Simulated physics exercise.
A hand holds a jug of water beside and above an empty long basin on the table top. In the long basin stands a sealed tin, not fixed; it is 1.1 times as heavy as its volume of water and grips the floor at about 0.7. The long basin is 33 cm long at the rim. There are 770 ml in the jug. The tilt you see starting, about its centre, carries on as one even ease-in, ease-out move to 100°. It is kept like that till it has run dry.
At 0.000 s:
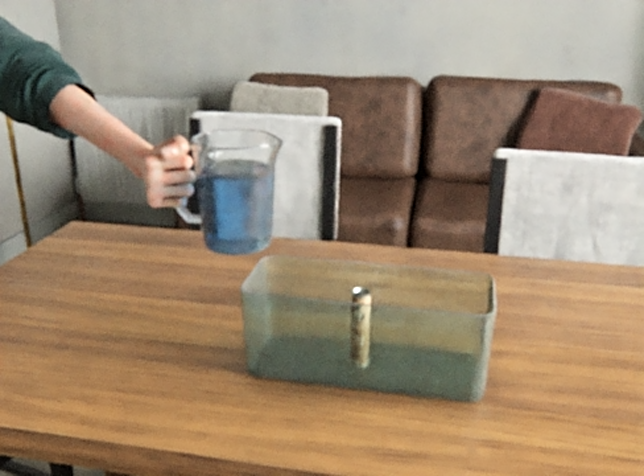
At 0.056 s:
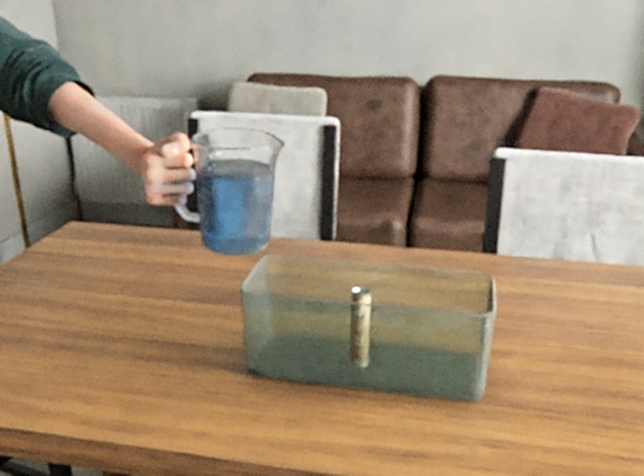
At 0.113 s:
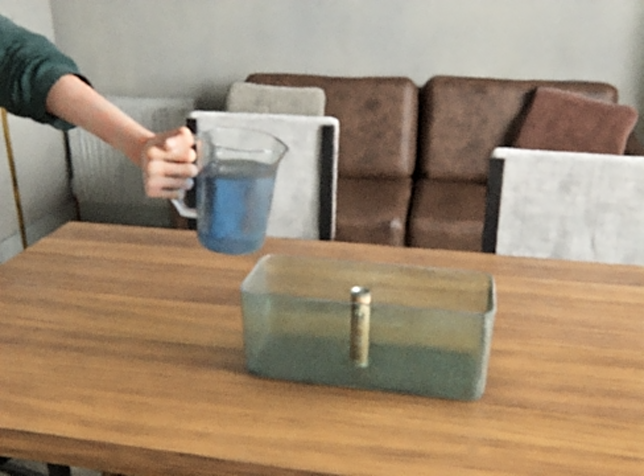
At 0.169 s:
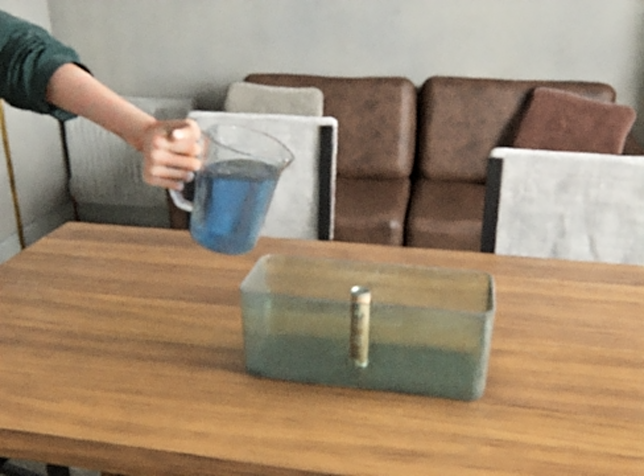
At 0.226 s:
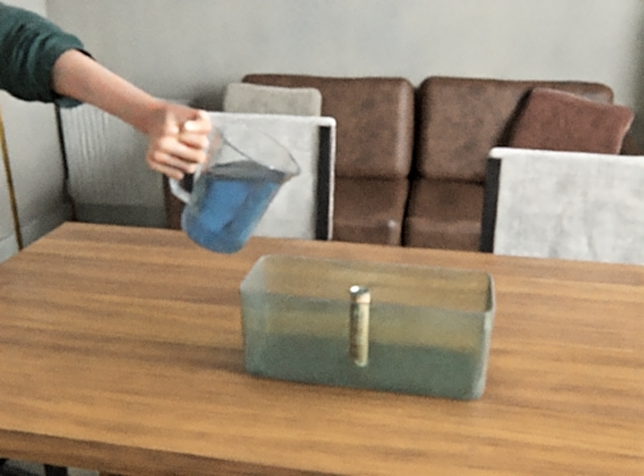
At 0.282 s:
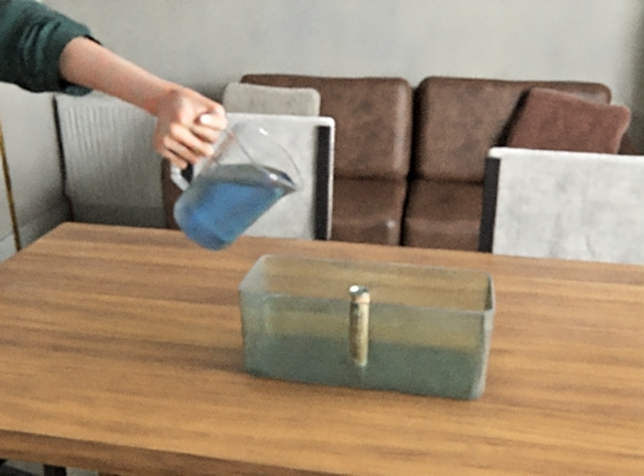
The clip shows a hand holding a clear jug of blue water above and left of a long glass basin with an upright tin inside on a wooden table, then steadily tilting the jug rightward towards the basin.
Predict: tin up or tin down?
The tin goes over.
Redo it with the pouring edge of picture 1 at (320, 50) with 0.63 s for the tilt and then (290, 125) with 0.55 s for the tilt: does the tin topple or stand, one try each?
First it stays up; then it topples.
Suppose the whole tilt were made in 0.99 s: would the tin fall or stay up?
The tin goes over.
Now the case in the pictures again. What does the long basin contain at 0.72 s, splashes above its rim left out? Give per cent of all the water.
Near 58 in a hundred.
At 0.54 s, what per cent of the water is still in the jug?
Near 68 in a hundred.
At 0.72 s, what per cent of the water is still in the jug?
Some 26 per cent.
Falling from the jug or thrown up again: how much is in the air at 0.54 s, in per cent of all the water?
About 18 per cent.
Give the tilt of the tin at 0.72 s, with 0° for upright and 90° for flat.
It is at some 10°.
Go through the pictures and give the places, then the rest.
The first picture shows tilt 0°; pouring edge (282, 143); surface from (201, 165) to (272, 169); the long basin's rim runs from (253, 274) to (494, 295); the tin's top is at (361, 295).
The second picture shows tilt 2°; pouring edge (284, 144); surface from (202, 164) to (272, 169).
The third picture shows tilt 8°; pouring edge (289, 149); surface from (204, 164) to (274, 169).
The fourth picture shows tilt 17°; pouring edge (295, 159); surface from (205, 167) to (279, 173).
The fifth picture shows tilt 29°; pouring edge (300, 173); surface from (199, 183) to (285, 175).
The sixth picture shows tilt 42°; pouring edge (304, 189); surface from (191, 185) to (295, 181).
After 0.54 s the tilt is 95° and 69 per cent is still to pour; the tin stands where it began.
After 0.72 s the tilt is 100° and 27 per cent is still to pour; the tin leans 12°.
After 0.92 s the tilt is 100° and 8 per cent is still to pour; the tin lies on its side.
After 1.13 s the tilt is 100° and 1 per cent is still to pour; the tin lies on its side.
In the end the tin lies on its side.
